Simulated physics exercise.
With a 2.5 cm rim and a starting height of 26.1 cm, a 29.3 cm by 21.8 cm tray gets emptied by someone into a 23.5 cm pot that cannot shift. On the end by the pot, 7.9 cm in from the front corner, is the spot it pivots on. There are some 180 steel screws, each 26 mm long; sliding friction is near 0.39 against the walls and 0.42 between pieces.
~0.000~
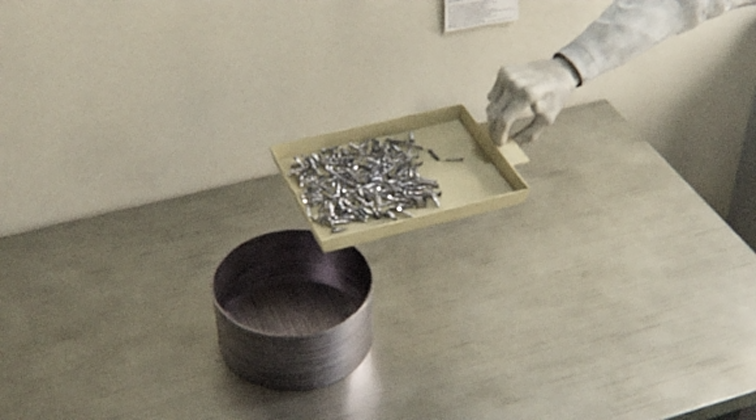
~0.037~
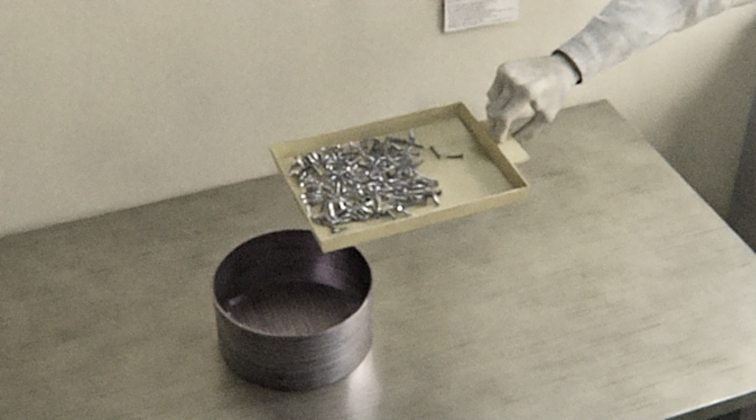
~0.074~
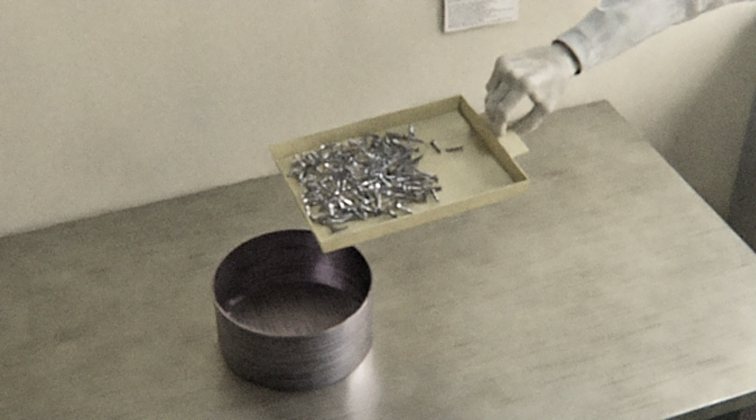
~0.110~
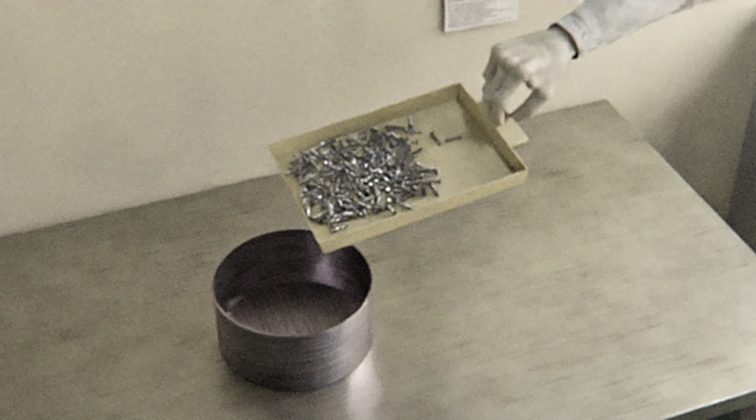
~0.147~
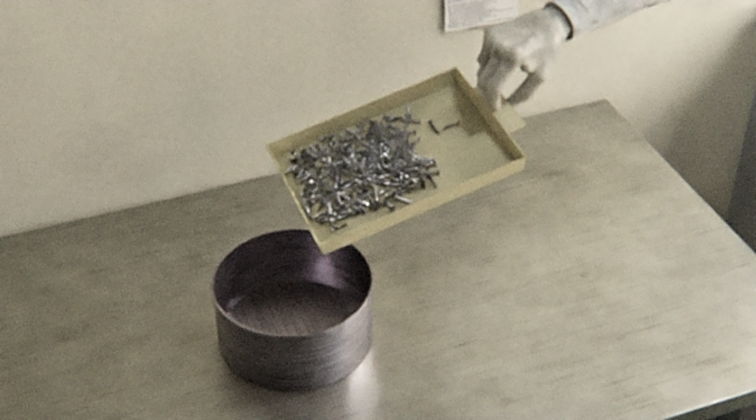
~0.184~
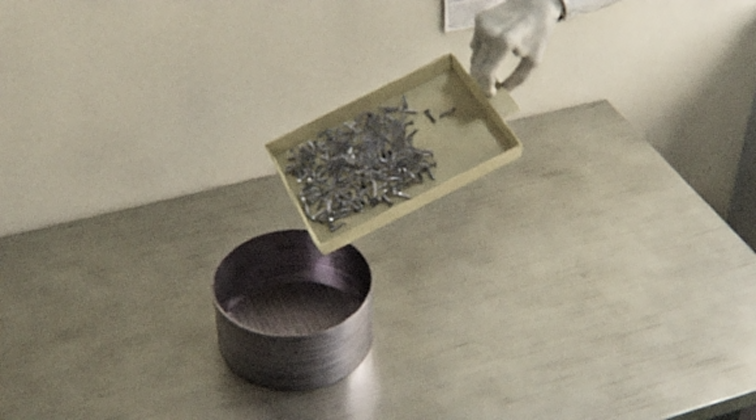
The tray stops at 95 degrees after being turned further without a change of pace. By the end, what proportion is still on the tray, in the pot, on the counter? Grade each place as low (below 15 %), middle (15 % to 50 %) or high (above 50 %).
Left on the tray - low; pot - high; counter - middle.
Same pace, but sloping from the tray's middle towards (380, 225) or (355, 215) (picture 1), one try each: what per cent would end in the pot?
Roughly 15 % for the first direction, roughly 20 % for the second.
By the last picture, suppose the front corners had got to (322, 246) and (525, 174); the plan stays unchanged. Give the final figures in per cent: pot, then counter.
Pot 25; counter 75.
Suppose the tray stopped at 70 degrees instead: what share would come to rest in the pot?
I'd put it at close to 35 per cent.
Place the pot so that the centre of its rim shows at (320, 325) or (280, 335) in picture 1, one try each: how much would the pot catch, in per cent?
I'd say close to 70 percent for the first spot and 85 percent for the second.
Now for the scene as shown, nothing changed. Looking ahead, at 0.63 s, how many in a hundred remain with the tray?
About 80 per cent.
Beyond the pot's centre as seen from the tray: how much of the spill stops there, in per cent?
It comes to near 100 percent.
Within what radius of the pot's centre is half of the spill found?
20 cm.
Then, at 0.45 s, tilt 56 degrees; the tray holds 100 %, the pot 0 %.
After 0.63 s, tilt 82 degrees; the tray holds 80 %, the pot 0 %.
After 0.93 s, tilt 95 degrees; the tray holds 5 %, the pot 45 %.
In the end, at 2.2 s, tray 0 %, pot 60 %, counter 40 %.
